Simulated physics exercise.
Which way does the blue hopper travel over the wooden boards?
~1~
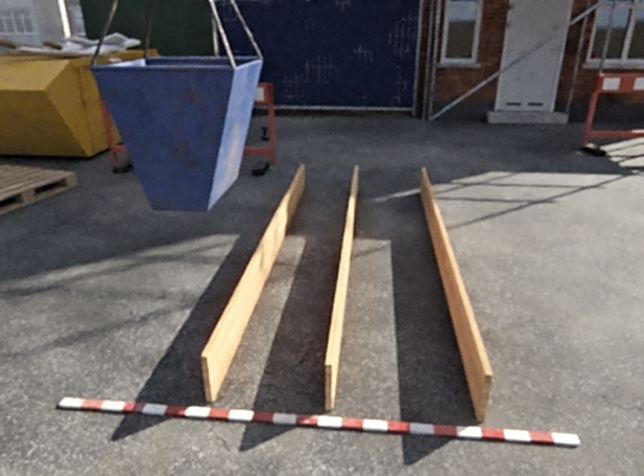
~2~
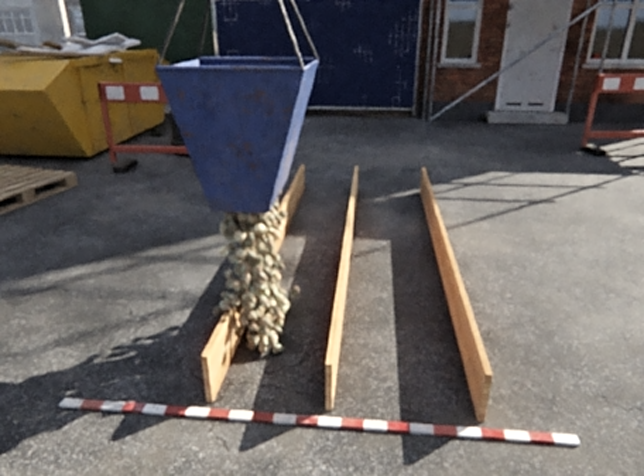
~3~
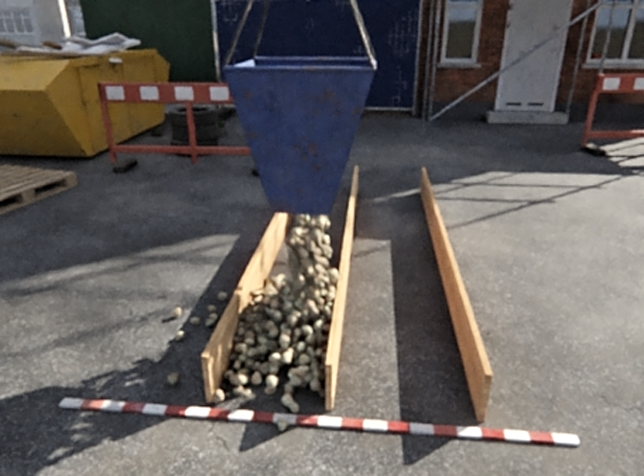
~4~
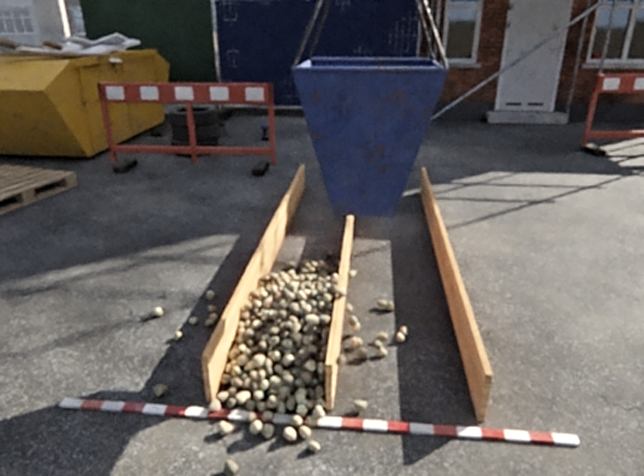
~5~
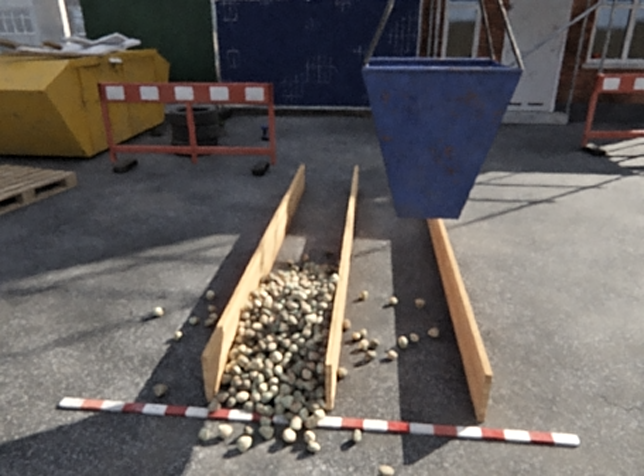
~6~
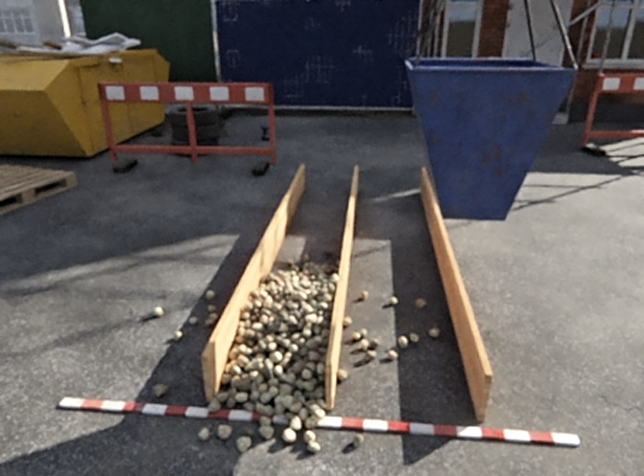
The blue hopper travels to the right, passing across the boards.
